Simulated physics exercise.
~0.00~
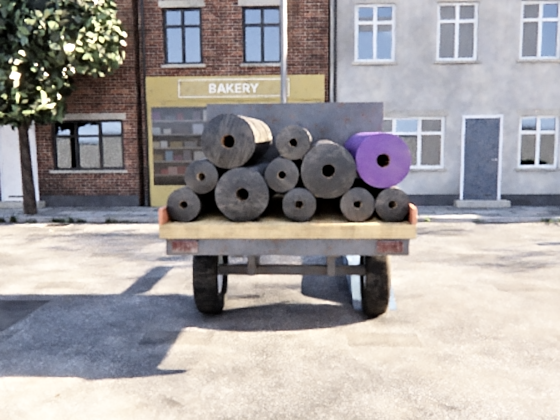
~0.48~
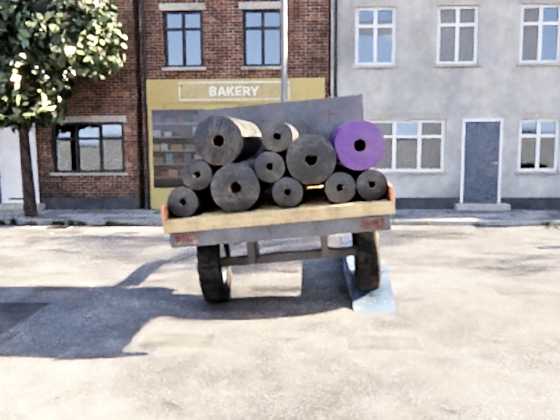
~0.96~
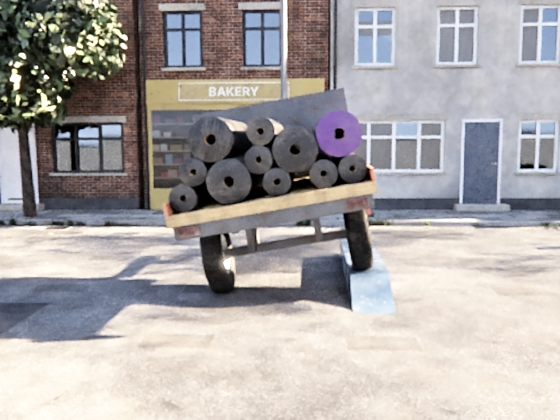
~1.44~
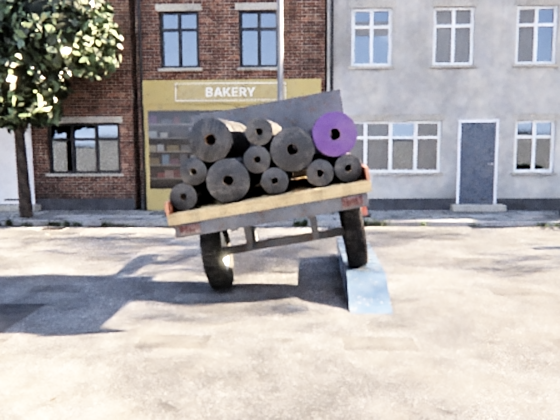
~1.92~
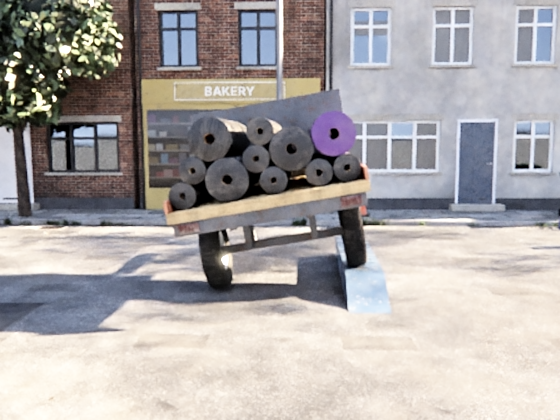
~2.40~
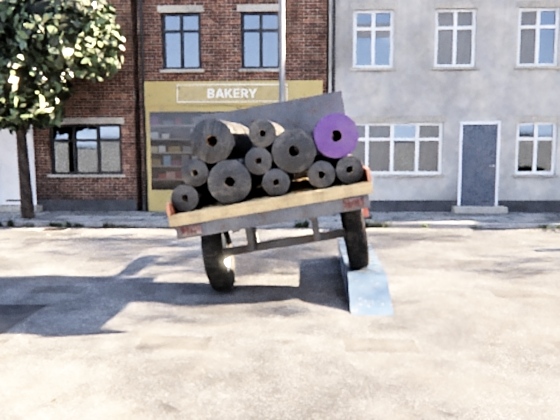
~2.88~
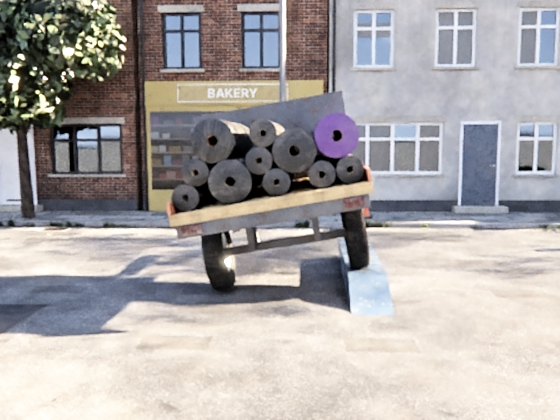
To begin with, a flat trailer stacked with dark rolls and one purple roll, their ends facing the viewer, stands in a sunlit street before a bakery. The purple one rests high on the right side of the pile. The trailer moves away a little, and its right wheel climbs a pale blue raised block, tipping the deck down to the left. The rolls lean with it as the slope steepens. Then the trailer stops, still tilted, and the load holds. At the end, the purple roll remains on top of the others, with none fallen off.
